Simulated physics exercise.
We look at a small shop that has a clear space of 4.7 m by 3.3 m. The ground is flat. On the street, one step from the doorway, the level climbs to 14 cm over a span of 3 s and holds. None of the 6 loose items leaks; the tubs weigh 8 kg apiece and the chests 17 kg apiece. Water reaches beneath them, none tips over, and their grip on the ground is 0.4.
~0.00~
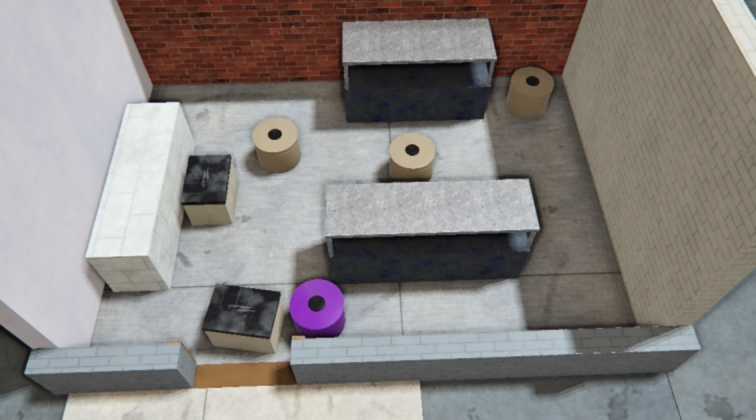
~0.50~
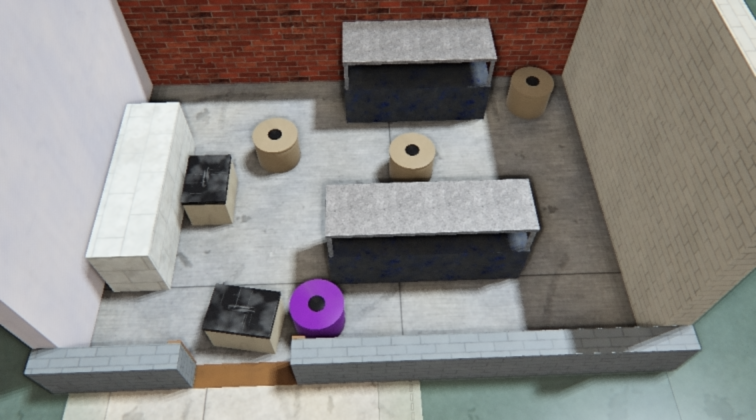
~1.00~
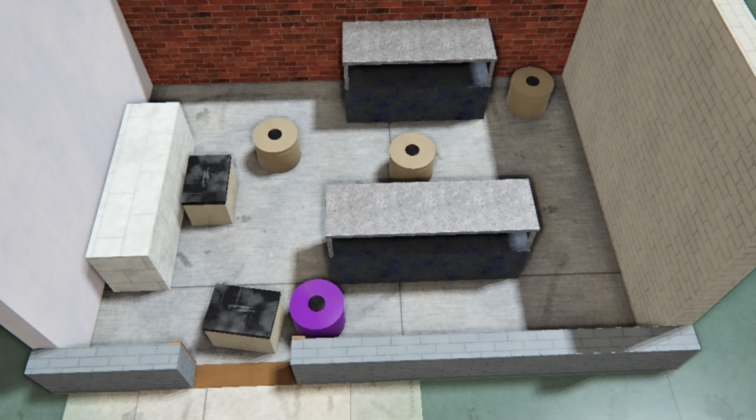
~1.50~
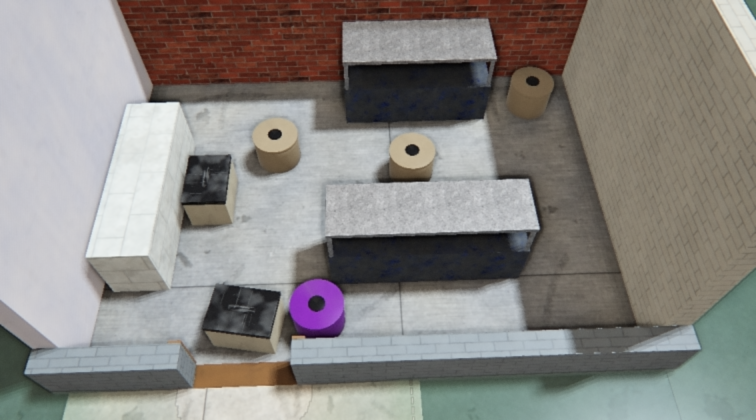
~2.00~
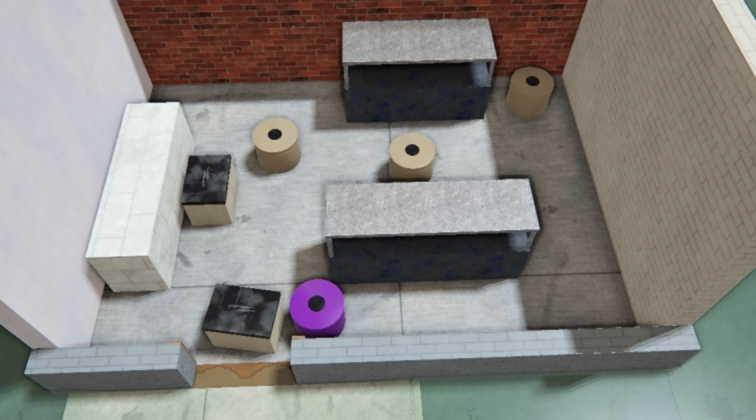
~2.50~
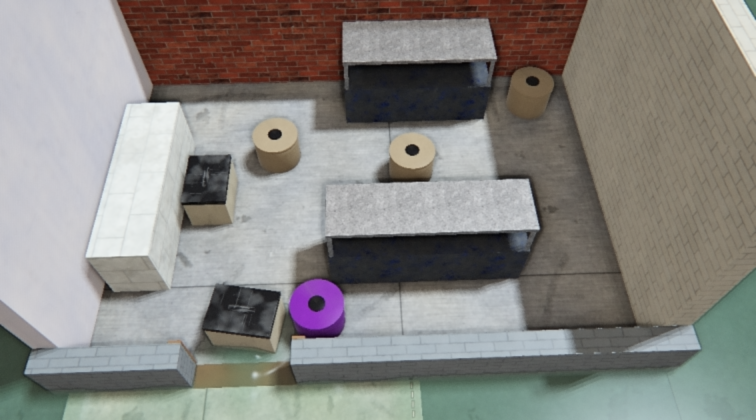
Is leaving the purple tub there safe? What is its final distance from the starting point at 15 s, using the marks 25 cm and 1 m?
It ends between 25 cm and 1 m away.
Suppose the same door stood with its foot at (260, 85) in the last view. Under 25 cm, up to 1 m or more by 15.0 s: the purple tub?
Then the purple tub ends far away.
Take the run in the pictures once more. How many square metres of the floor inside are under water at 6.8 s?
Somewhere around 8.5 m2, roughly.
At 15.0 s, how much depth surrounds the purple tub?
About 3 cm.
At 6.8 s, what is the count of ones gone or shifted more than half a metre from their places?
At that time I count 1.
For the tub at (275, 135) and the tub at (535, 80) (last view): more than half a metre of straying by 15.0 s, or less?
First greater, then smaller.
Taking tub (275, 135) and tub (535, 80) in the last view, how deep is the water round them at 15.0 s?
Around 7 cm and 6 cm.
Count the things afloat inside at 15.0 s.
Total: 4.
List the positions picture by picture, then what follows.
The first frame shows the purple tub at (317, 304) rests on the ground; water covers 0.0 m2; 0 of 6 have shifted.
The second frame shows the purple tub at (317, 304), on the bottom; 0.0 m2 under water; 0 of 6 have shifted.
The third frame shows the purple tub at (317, 304), on the bottom; 0.0 m2 under water; 0 of 6 have shifted.
The fourth frame shows the purple tub at (317, 304) rests on the ground; 0.0 m2 under water; 0 of 6 have shifted.
The fifth frame shows the purple tub at (317, 304) rests on the ground; water covers 0.0 m2; 0 of 6 have shifted.
The sixth frame shows the purple tub at (317, 304) rests on the ground; 0.1 m2 under water; 0 of 6 have shifted.
After 3.5 s the purple tub is near (326, 296), 0.1 m from its start, aground; 0 afloat.
After 6.8 s the purple tub is near (375, 294), 0.5 m from its start, aground; 0 afloat.
After 11.0 s the purple tub is near (375, 294), 0.5 m from its start, aground; 2 afloat.
After 15.0 s the purple tub is near (375, 294), 0.5 m from its start, aground; 4 afloat.
